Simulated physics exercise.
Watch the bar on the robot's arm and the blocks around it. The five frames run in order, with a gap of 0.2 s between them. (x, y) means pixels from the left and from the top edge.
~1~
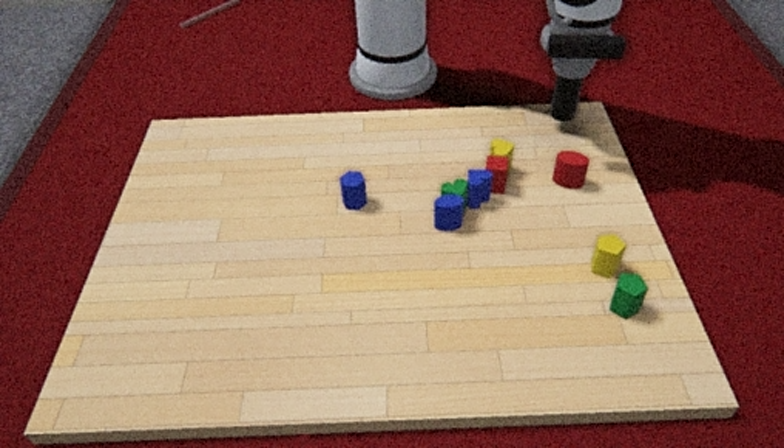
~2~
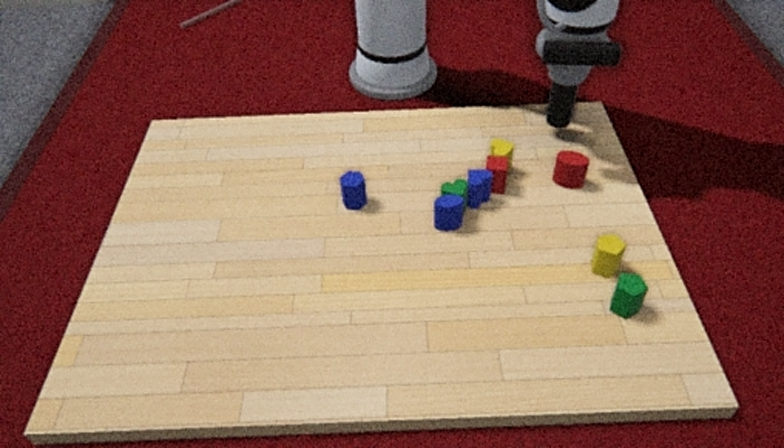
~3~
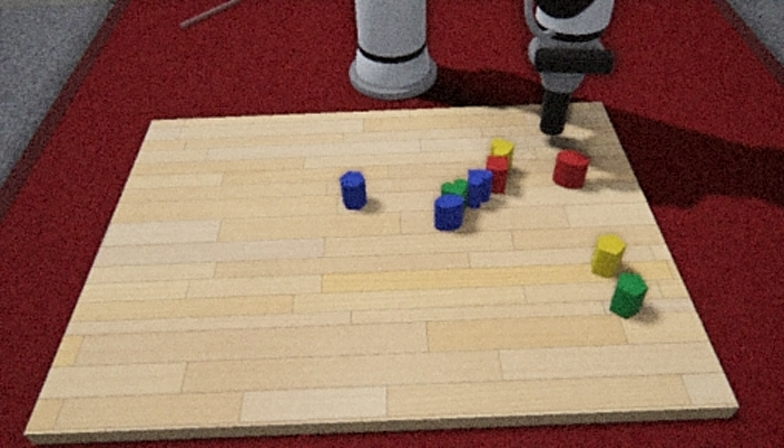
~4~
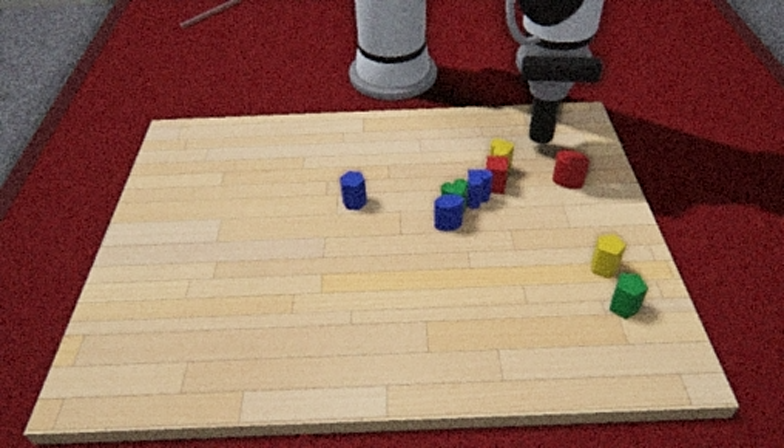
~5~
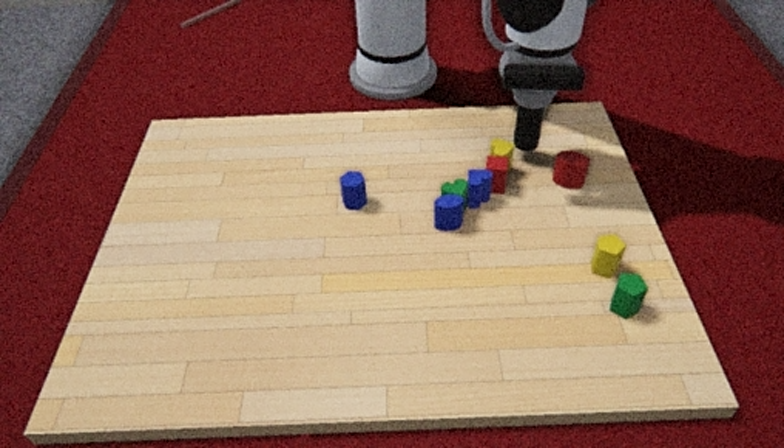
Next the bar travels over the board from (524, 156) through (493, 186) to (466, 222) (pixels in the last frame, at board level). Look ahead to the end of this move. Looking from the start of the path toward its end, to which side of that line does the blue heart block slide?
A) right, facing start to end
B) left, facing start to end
I choose B.
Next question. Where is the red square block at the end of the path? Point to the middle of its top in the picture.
In the picture, it is at (473, 216).
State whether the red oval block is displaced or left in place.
Its place stays the same.
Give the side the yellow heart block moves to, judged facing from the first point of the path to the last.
It moves off to the right.
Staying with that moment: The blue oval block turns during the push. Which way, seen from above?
My prediction: CW.
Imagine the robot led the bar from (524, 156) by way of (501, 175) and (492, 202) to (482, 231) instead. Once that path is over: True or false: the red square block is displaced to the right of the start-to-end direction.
False
On the path given first. One third of the way, bar at (504, 165); blue heart block at (477, 180), turned 20° clockwise; red square block at (494, 167), turned 25° anticlockwise; yellow heart block at (483, 152), turned 60° clockwise.
Two thirds of the way, bar at (483, 186); blue oval block at (446, 206), turned 40° clockwise; blue heart block at (473, 204), turned 30° clockwise; red square block at (482, 191), turned 65° anticlockwise; yellow heart block at (467, 158), turned 110° clockwise.
At the end, bar at (466, 211); blue oval block at (445, 206), turned 40° clockwise; blue heart block at (479, 232); red square block at (473, 216), turned 105° anticlockwise; yellow heart block at (467, 158), turned 110° clockwise; red oval block unmoved.
